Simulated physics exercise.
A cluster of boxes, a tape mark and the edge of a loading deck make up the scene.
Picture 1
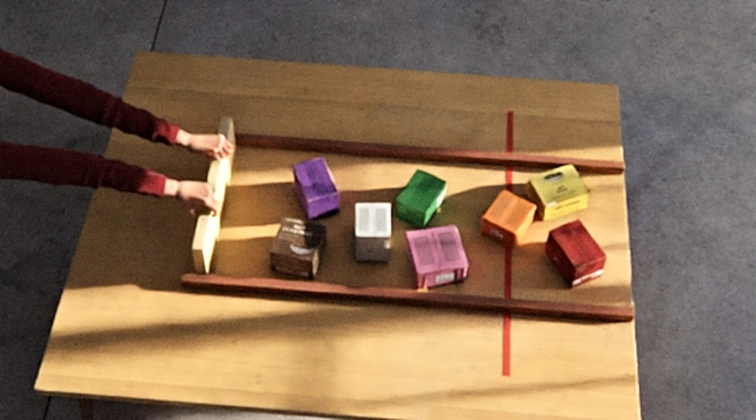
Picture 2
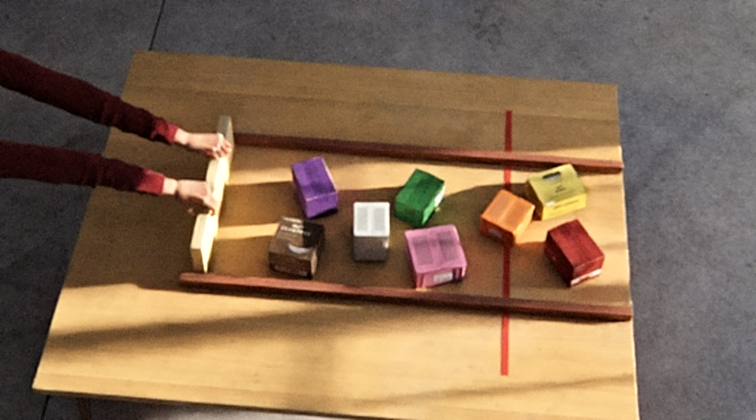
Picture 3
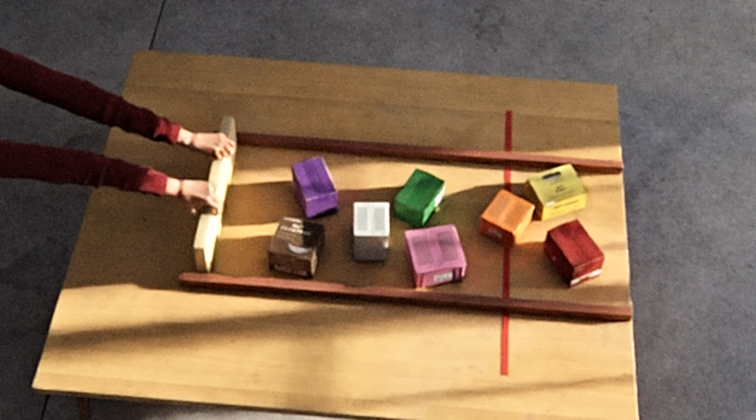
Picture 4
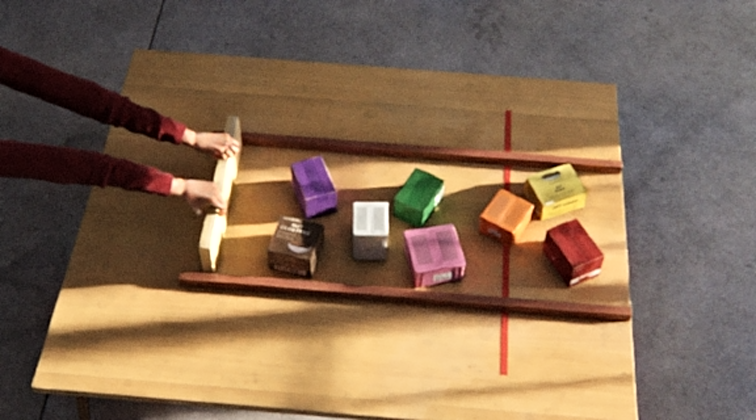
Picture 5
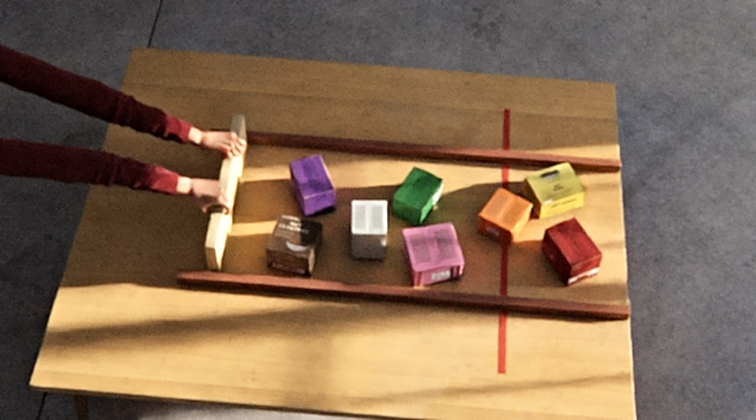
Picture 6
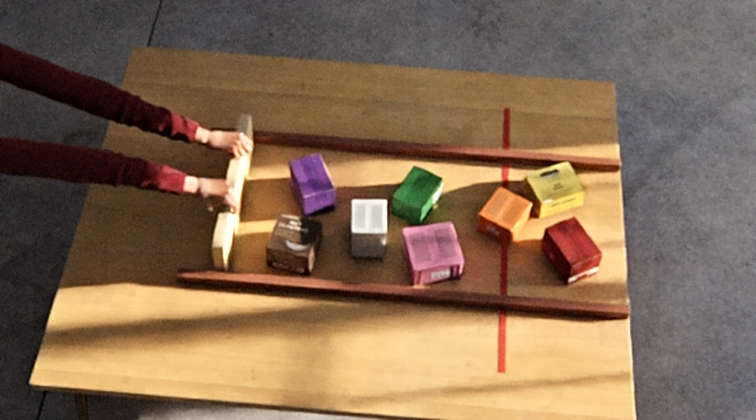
On a wooden tabletop, two hands slide an upright plank slowly right between rails toward eight coloured boxes, which stay still.
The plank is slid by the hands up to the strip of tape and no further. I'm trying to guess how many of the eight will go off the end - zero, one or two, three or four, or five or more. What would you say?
So the tally of ones that come down is one, perhaps two, really.
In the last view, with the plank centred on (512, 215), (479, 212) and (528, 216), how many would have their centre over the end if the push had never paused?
Taking the places in turn, the counts are 1, 0 and 2.
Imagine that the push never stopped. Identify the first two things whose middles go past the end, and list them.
In sequence, the red box and then the pink tote.
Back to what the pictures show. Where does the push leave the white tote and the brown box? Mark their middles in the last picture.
In the last picture they sit at about (568, 246) and about (528, 261).
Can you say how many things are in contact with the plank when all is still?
The answer is 2.
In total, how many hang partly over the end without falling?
I count 1 overhanging.
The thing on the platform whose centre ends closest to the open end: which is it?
Pink tote - nearest.
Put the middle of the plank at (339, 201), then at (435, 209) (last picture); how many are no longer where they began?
Note: First position 4; second position 8.
Soon after, none off yet; red box at rest near (571, 251); yellow box at rest near (554, 190); orange tote at rest near (504, 216).
After that, none off yet; red box displaced a little near (598, 245); yellow box displaced a little near (569, 184); orange tote displaced about its own width near (542, 218).
In the end, the number that fall off is one or two; gone, red box.
